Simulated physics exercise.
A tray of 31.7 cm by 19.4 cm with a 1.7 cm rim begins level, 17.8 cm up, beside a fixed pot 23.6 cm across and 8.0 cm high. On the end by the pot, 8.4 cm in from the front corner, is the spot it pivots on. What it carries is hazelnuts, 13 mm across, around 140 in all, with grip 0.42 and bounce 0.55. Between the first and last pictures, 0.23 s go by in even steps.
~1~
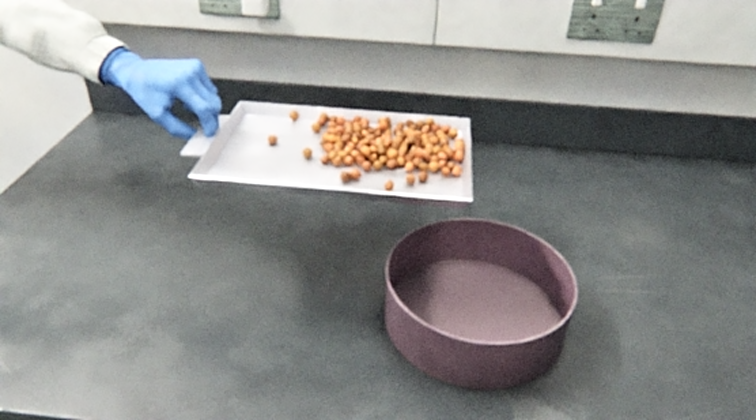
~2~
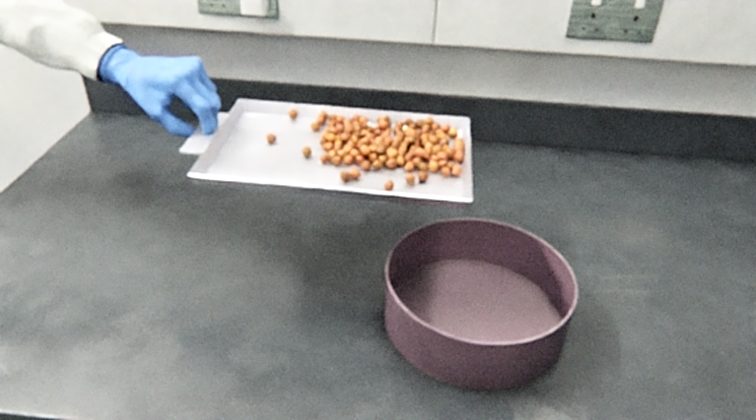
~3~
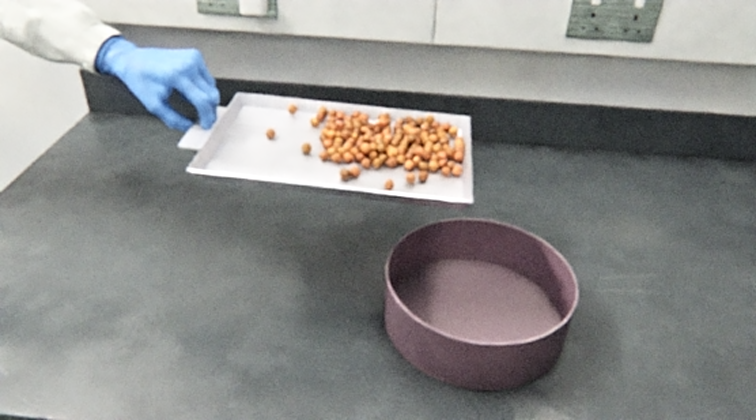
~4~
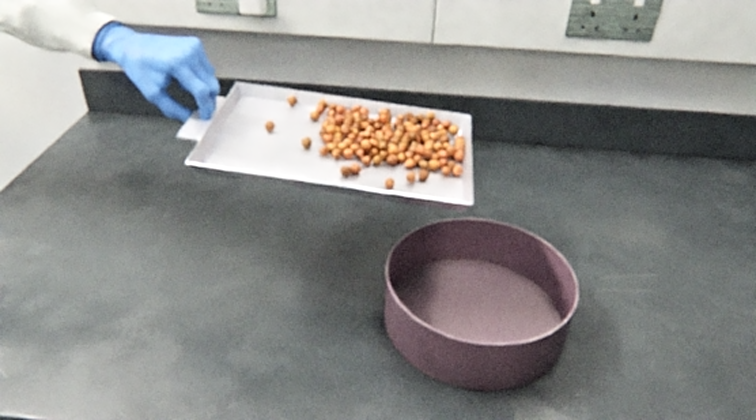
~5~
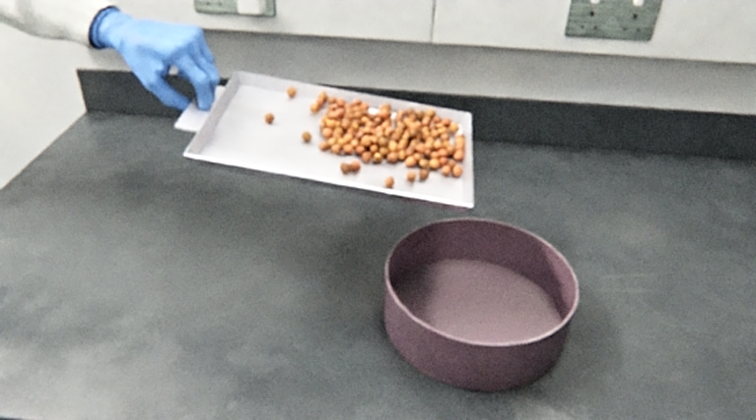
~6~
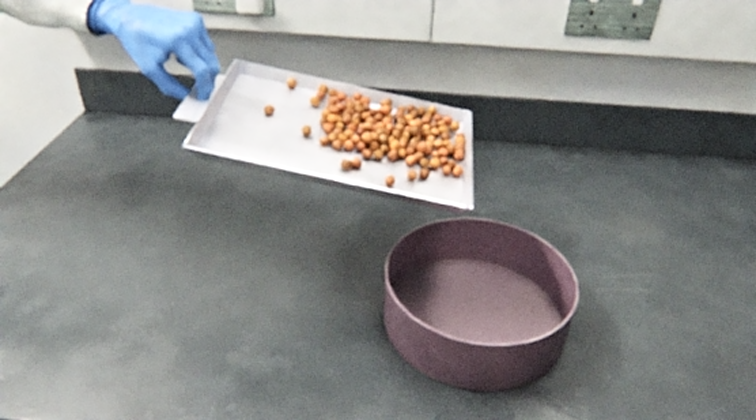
The video shows a blue-gloved hand gradually raising the left end of a white tray of hazelnuts above a dark countertop, tilting it toward the right, while the nuts stay clustered in place and a round purple pot sits still nearby.
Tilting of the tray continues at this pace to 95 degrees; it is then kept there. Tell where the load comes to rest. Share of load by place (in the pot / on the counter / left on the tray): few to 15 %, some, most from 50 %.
Pot: Most; counter: Few; tray: Few.
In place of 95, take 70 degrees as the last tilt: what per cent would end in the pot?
That would be around 100 percent.
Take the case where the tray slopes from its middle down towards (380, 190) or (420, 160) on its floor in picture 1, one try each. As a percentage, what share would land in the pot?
Near 100 and 40 per cent, in that order.
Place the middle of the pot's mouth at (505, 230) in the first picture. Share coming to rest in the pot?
About 70 per cent.
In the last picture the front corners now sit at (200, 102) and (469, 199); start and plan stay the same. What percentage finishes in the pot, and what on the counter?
Split: Pot = 70, counter = 30.
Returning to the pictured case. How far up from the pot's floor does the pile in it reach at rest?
Roughly 2.0 cm up.
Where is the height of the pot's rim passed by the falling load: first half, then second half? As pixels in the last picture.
I'd mark about (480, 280) for the first half, then (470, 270) for the second.
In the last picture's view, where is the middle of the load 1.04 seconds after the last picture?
Around (474, 296).
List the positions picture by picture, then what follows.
In the first frame, tray tilt 0 degrees, front corners at (198, 173) and (465, 196); middle of the pieces at (389, 142); pot at (480, 273).
In the second frame, tray tilt 1 degrees, front corners at (197, 172) and (465, 196); middle of the pieces at (388, 141).
In the third frame, tray tilt 2 degrees, front corners at (196, 167) and (465, 197); middle of the pieces at (388, 139).
In the fourth frame, tray tilt 5 degrees, front corners at (195, 160) and (466, 199), lowest corner right front; middle of the pieces at (389, 136).
In the fifth frame, tray tilt 8 degrees, front corners at (194, 152) and (466, 201), lowest corner right front; middle of the pieces at (389, 132).
In the sixth frame, tray tilt 11 degrees, front corners at (193, 144) and (466, 202), lowest corner right front; middle of the pieces at (390, 129); pot at (481, 273).
Then, 0.63 s after the last picture, tilt 51 degrees; the tray holds 85 %, the pot 5 %.
Then, 1.04 s after the last picture, tilt 77 degrees; the tray holds 20 %, the pot 65 %.
Then, 1.54 s after the last picture, tilt 95 degrees; the tray holds 0 %, the pot 100 %.
In the end, pot 100 %, counter 0 %, tray 0 %.
